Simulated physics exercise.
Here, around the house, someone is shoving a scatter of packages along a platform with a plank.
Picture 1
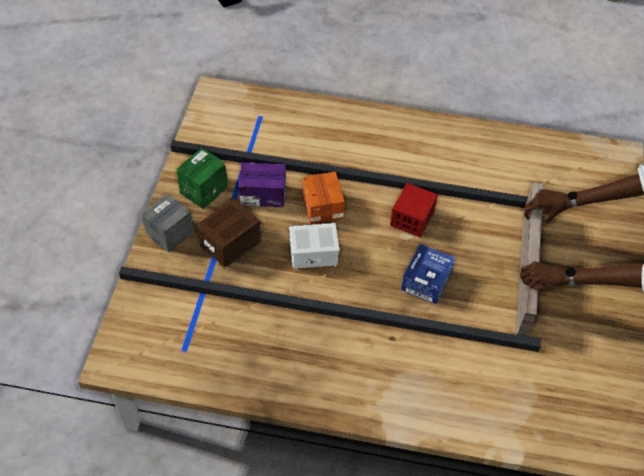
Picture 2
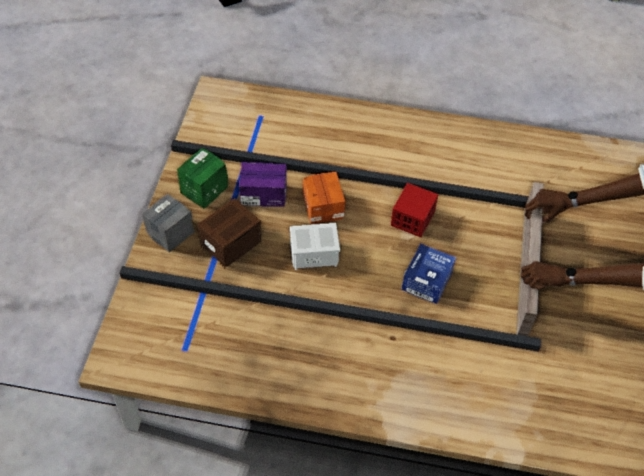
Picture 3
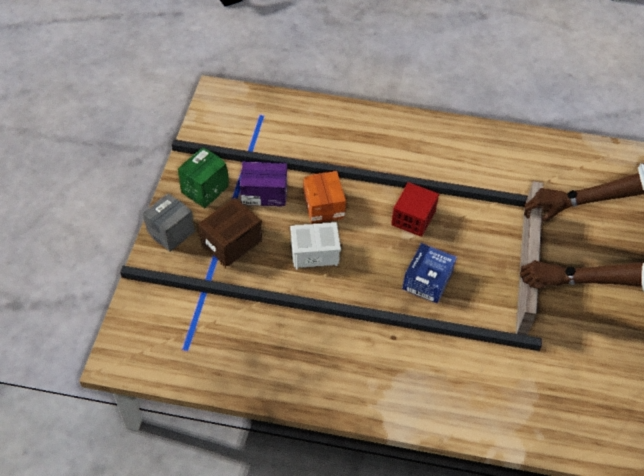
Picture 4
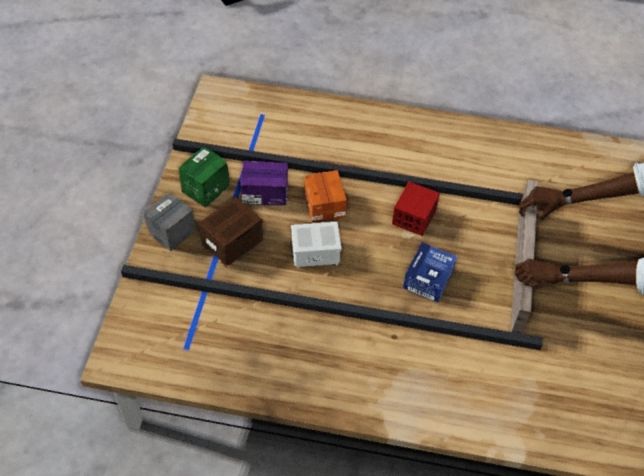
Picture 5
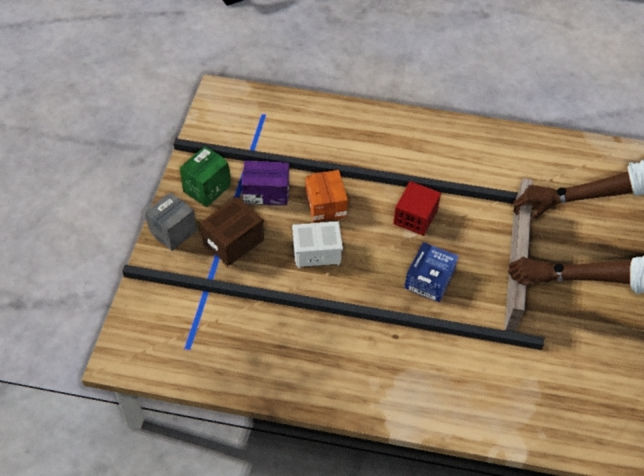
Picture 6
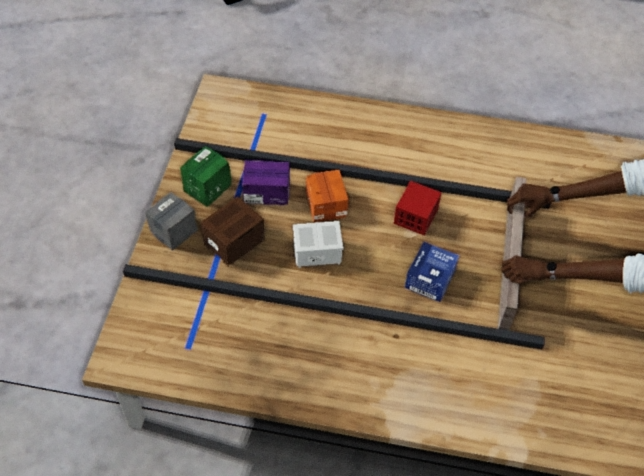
The footage shows a scatter of colourful packages lying between two dark rails on a wooden platform, all staying essentially still, while two hands at the right hold a plank and then slide it slightly left without touching them.
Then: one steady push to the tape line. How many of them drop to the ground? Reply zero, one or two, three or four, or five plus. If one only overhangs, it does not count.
Three or four.
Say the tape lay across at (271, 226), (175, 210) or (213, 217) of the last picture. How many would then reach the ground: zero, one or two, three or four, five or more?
One to two; five or over; three to four.
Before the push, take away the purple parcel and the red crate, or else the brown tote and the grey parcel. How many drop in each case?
The number is 2 for the first case and 2 for the second.
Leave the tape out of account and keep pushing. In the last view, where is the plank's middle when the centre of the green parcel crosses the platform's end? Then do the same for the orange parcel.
The green parcel gives roughly (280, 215), the orange parcel roughly (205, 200).
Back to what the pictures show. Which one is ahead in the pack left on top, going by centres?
Foremost, the white tote.
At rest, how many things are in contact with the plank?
It touches 2.
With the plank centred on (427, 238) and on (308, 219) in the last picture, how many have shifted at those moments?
Answer - first 2, then 8.
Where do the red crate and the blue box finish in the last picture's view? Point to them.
Final positions: Near (223, 180); near (199, 234).
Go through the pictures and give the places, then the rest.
The first picture shows grey parcel (168, 223); green parcel (203, 178); brown tote (230, 234); plank (530, 258); tape (226, 222).
The second picture shows green parcel (203, 178); blue box (429, 274).
The third picture shows brown tote (231, 233); orange parcel (324, 197).
The fourth picture shows grey parcel (170, 222); white tote (316, 245).
The fifth picture shows green parcel (206, 177); purple parcel (266, 183).
The sixth picture shows grey parcel (172, 221); green parcel (206, 176); brown tote (233, 232); plank (512, 252); tape (230, 219).
A little later, none off yet; grey parcel at rest near (172, 221); green parcel at rest near (206, 176); brown tote at rest near (233, 232).
Next, none off yet; grey parcel at rest near (172, 221); green parcel at rest near (206, 176); brown tote at rest near (232, 232).
Later still, none off yet; grey parcel shifted about its own width near (135, 217); green parcel shifted about its own width near (161, 173); brown tote shifted about its own width near (170, 226).
When it is over, the number that fall off is three or four; down, purple parcel, brown tote, green parcel and grey parcel.
